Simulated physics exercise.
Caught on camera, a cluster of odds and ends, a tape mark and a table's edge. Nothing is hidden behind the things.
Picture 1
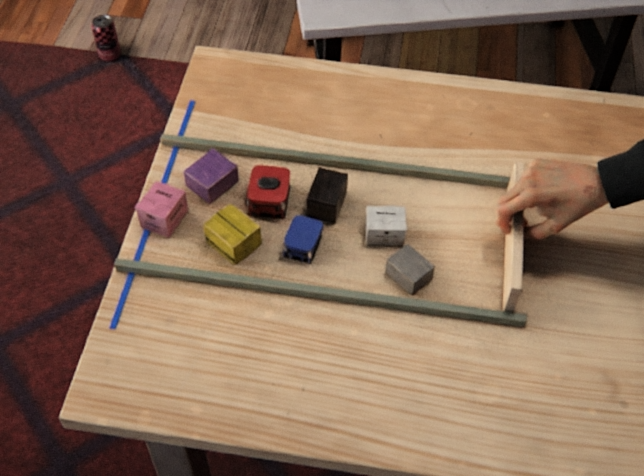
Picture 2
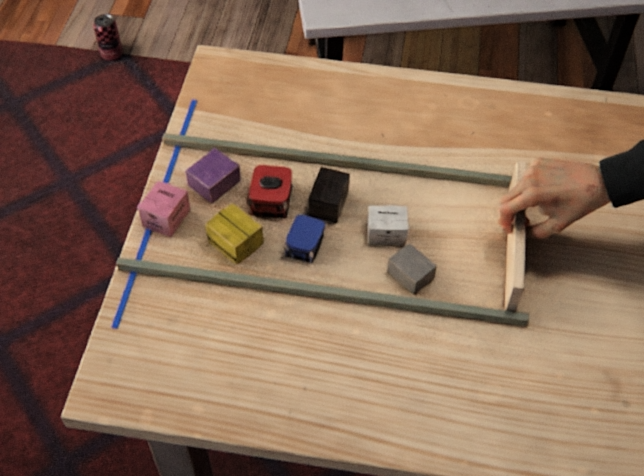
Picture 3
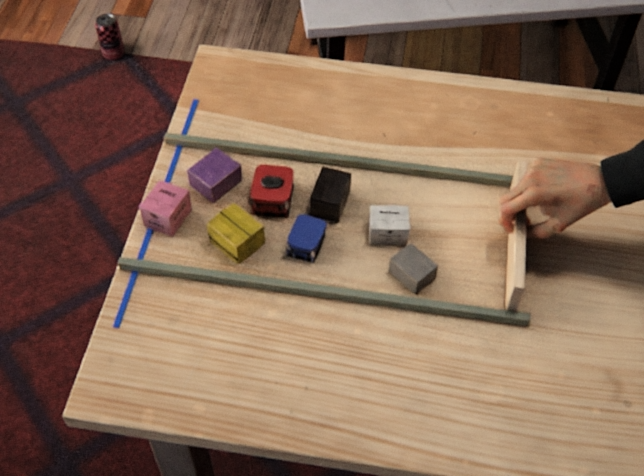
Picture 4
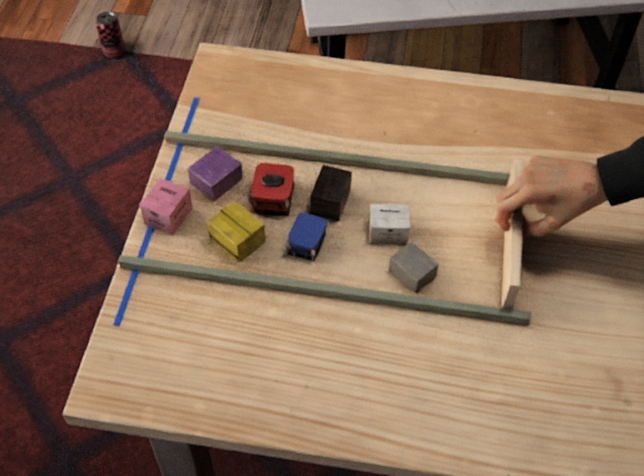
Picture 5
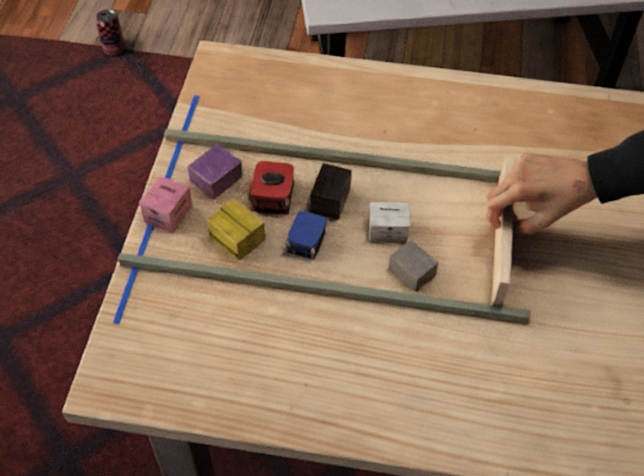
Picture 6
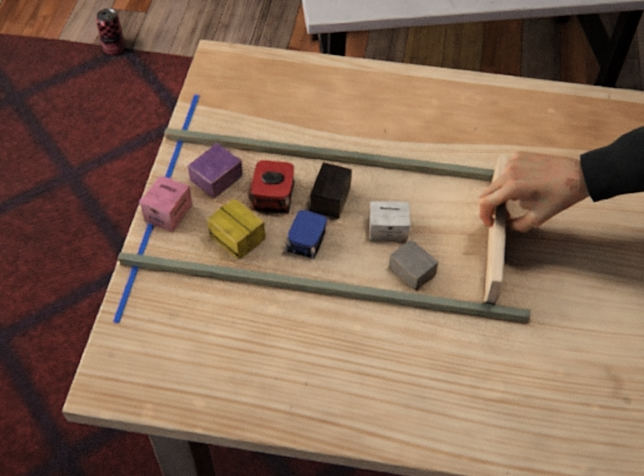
A hand slides a wooden board slightly left between two rails toward still, colored blocks.
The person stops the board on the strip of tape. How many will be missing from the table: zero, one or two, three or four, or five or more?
In the end the number that fall off is five or more.
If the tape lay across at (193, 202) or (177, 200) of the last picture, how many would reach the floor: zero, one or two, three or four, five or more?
In that order: 3 or 4; five or over.
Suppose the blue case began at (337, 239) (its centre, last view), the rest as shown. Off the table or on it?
Then it is lost.
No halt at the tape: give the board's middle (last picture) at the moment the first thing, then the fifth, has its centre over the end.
First at (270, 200), next at (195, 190).
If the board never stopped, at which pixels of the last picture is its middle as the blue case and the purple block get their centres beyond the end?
For the blue case at (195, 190), for the purple block at (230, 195).
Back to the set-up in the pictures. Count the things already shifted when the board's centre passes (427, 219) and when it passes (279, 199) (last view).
At the one place 1, at the other 8.
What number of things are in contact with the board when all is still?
3 of them.
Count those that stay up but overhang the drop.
The number is 3.
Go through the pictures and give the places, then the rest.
Pink box (162, 209); purple block (211, 176); yellow box (233, 234); board (514, 236); tape (156, 203), in the first picture.
Purple block (213, 175); black block (329, 195), in the second picture.
Yellow box (236, 233); red case (273, 191), in the third picture.
Pink box (166, 207); white box (389, 223), in the fourth picture.
Purple block (215, 171); blue case (307, 235), in the fifth picture.
Pink box (166, 204); purple block (215, 170); yellow box (237, 229); board (497, 228); tape (160, 197), in the sixth picture.
Early on, none off yet; pink box at rest near (166, 204); purple block at rest near (215, 170); yellow box at rest near (237, 229).
A while later, none off yet; pink box travelled about its own width near (136, 197); purple block travelled about its own width near (171, 165); yellow box travelled well along near (166, 216).
Finally, the number that fall off is five or more; lost, blue case, red case, yellow box, purple block and pink box.
